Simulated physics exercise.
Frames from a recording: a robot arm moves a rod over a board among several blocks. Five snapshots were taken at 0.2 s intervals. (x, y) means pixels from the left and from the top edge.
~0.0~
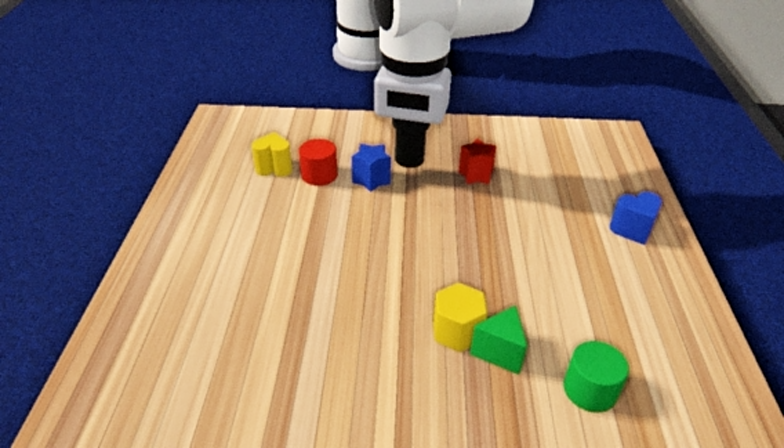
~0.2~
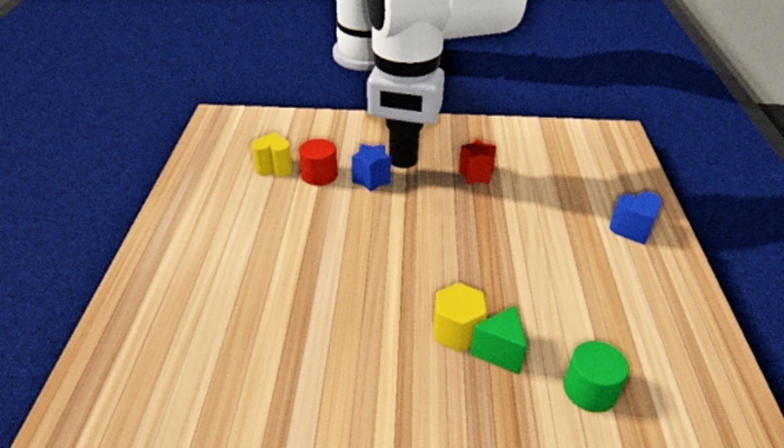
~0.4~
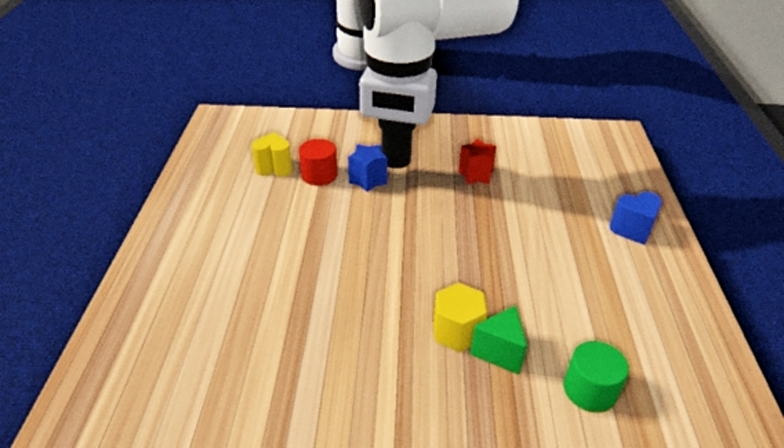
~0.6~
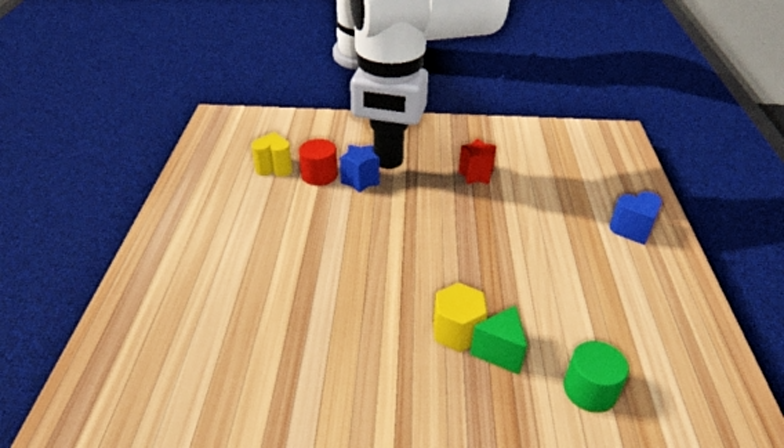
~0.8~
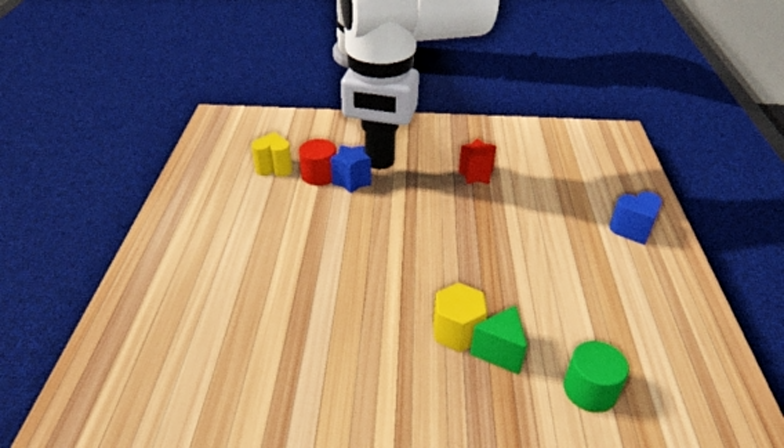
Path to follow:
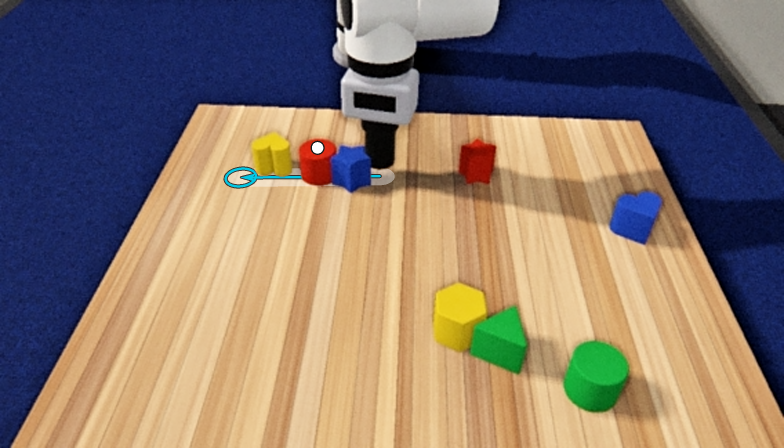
A white robot arm holds a black rod at the far edge of a striped wooden board on blue fabric, seen from above and in front by a still camera. Yellow, red and blue blocks line the back left, a red one sits right of the rod, a blue one farther right, and yellow and green ones nearer. The rod slides left, pushing the blue star-shaped block beside the red round one.
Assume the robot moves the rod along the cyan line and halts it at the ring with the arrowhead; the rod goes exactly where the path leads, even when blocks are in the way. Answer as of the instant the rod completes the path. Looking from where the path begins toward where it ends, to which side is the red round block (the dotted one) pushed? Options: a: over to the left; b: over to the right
I'll go with a - over to the left.
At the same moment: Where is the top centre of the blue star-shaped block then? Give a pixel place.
Just about (208, 159).
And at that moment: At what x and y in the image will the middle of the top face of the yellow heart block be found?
It sits at (223, 135).
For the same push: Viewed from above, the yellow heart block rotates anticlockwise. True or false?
That claim is false.
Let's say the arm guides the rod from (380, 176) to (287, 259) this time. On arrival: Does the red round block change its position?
Short answer: Yes.
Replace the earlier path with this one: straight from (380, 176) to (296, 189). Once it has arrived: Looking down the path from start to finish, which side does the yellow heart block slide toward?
It shifts rightward.
The drawn path runs in a line from (380, 176) to (241, 177); the dot is on the red round block.
What follows on the original path. One third of the way, rod at (332, 162); yellow heart block at (243, 138), turned 45° clockwise; red round block at (270, 150); blue star-shaped block at (302, 155).
Two thirds of the way, rod at (285, 162); yellow heart block at (223, 136); red round block at (222, 154); blue star-shaped block at (255, 158), turned 10° anticlockwise.
At the end, rod at (238, 162); yellow heart block at (223, 135), turned 120° clockwise; red round block at (173, 158); blue star-shaped block at (208, 159), turned 15° anticlockwise.
